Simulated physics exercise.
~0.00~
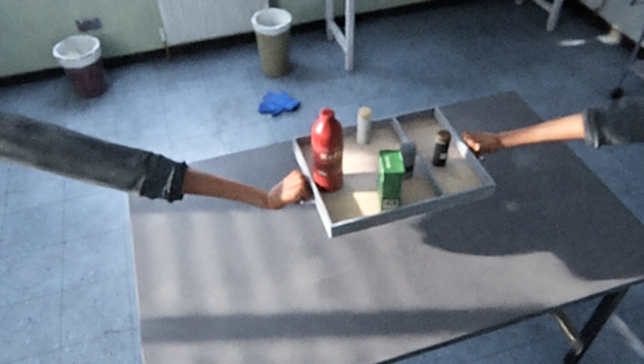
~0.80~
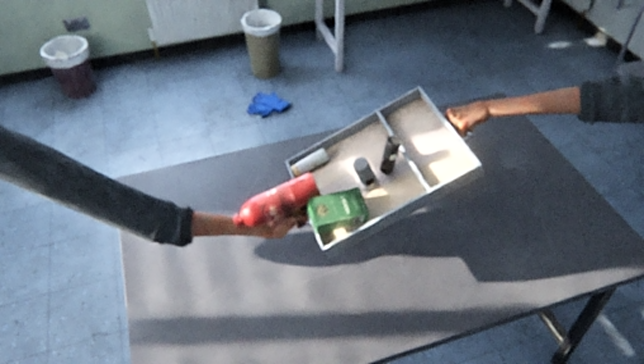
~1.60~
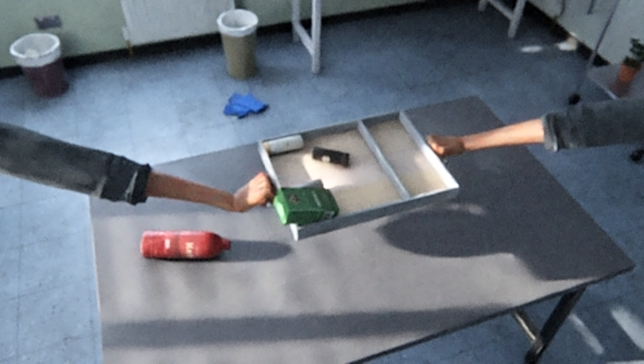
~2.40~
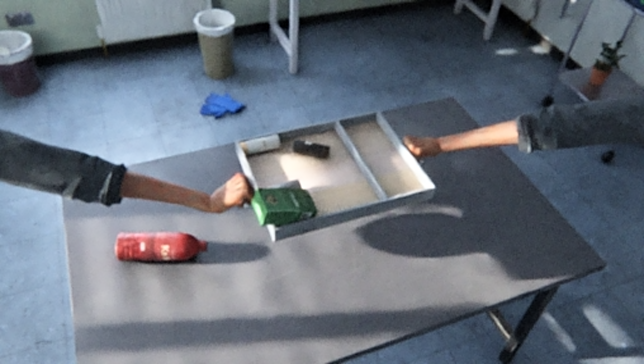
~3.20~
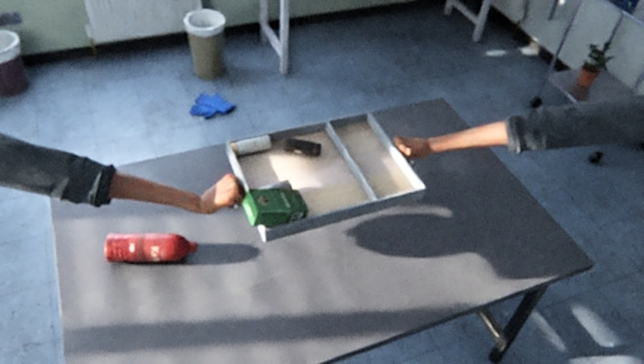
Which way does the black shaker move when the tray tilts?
It moves to the left, ending up on its side on the left side of the cross bar.
